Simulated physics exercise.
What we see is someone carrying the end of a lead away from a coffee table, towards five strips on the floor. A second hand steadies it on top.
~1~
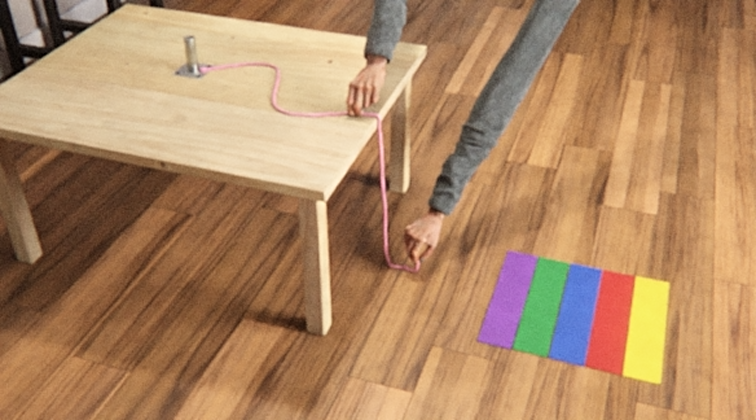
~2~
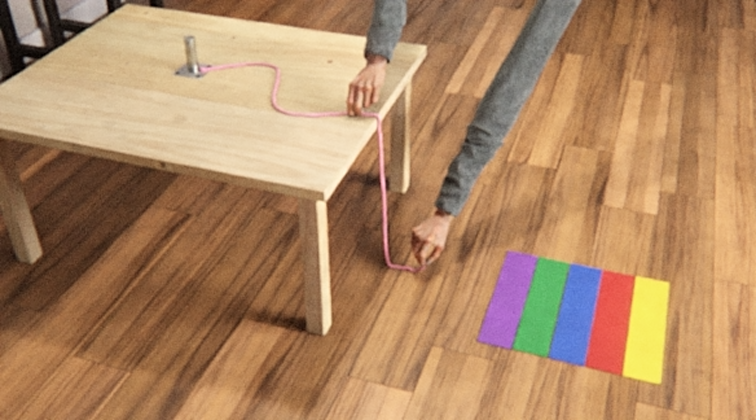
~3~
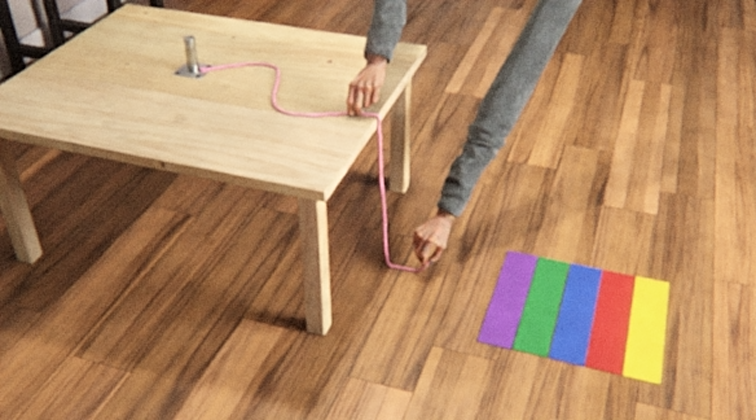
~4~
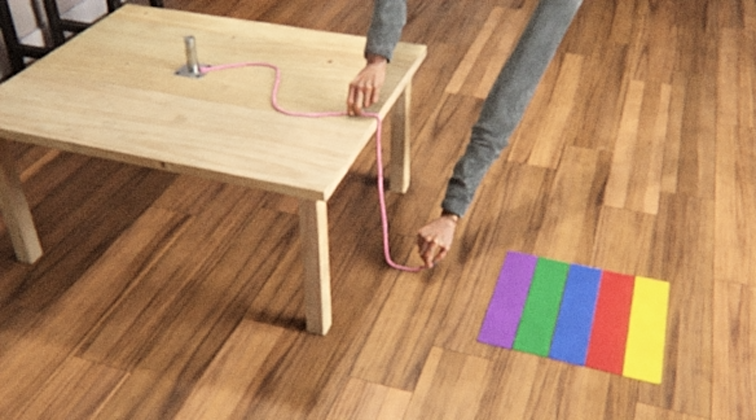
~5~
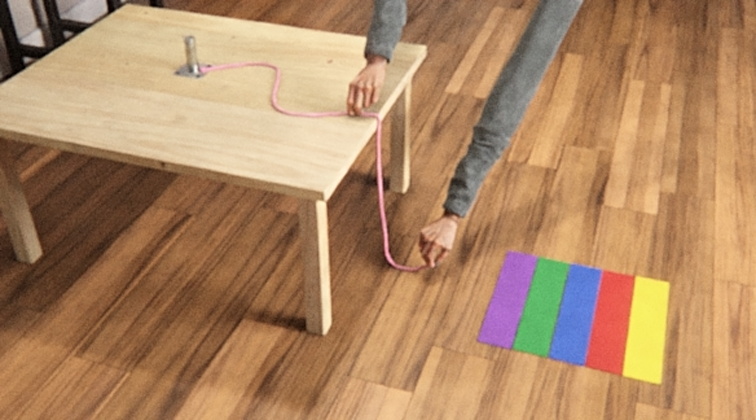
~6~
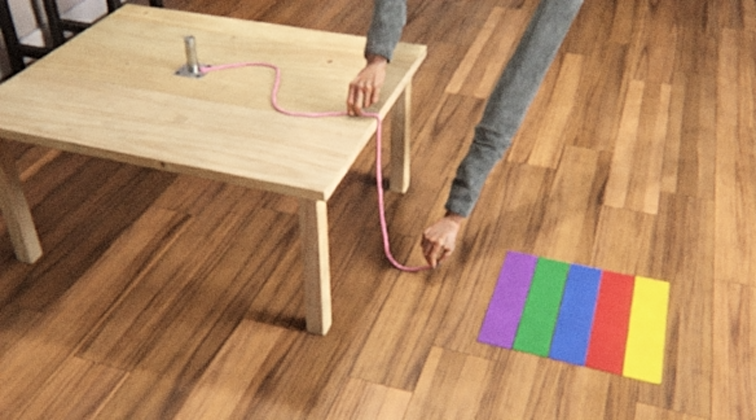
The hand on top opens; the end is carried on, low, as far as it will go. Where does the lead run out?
Over red.
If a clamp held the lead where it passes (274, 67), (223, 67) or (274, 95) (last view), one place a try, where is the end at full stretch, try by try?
About (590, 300), (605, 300) and (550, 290).
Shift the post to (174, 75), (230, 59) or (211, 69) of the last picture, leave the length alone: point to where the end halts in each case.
In that order: (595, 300), (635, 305) and (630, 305).
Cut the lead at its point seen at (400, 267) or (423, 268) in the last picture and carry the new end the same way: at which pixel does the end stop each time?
The places are (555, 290) and (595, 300).
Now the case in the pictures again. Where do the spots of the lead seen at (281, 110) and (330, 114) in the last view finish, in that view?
The first at (354, 107), the second at (399, 130).
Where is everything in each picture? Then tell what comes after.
The first frame shows end (418, 261); purple (500, 327); green (534, 335); blue (570, 343); red (606, 351); yellow (644, 360).
The second frame shows end (425, 263); lead through (235, 66) (278, 81) (292, 114) (372, 115) (382, 183) (385, 245).
The third frame shows end (427, 263).
The fourth frame shows end (431, 264); lead through (235, 66) (278, 81) (292, 114) (372, 115) (380, 183) (386, 246).
The fifth frame shows end (433, 265).
The sixth frame shows end (435, 265); lead through (235, 66) (278, 81) (292, 114) (372, 115) (379, 183) (386, 246).
Soon after, end near (549, 289); over green.
After that, end near (590, 298); over blue.
At the stop, end near (614, 303); over red. The end stops over the red strip.
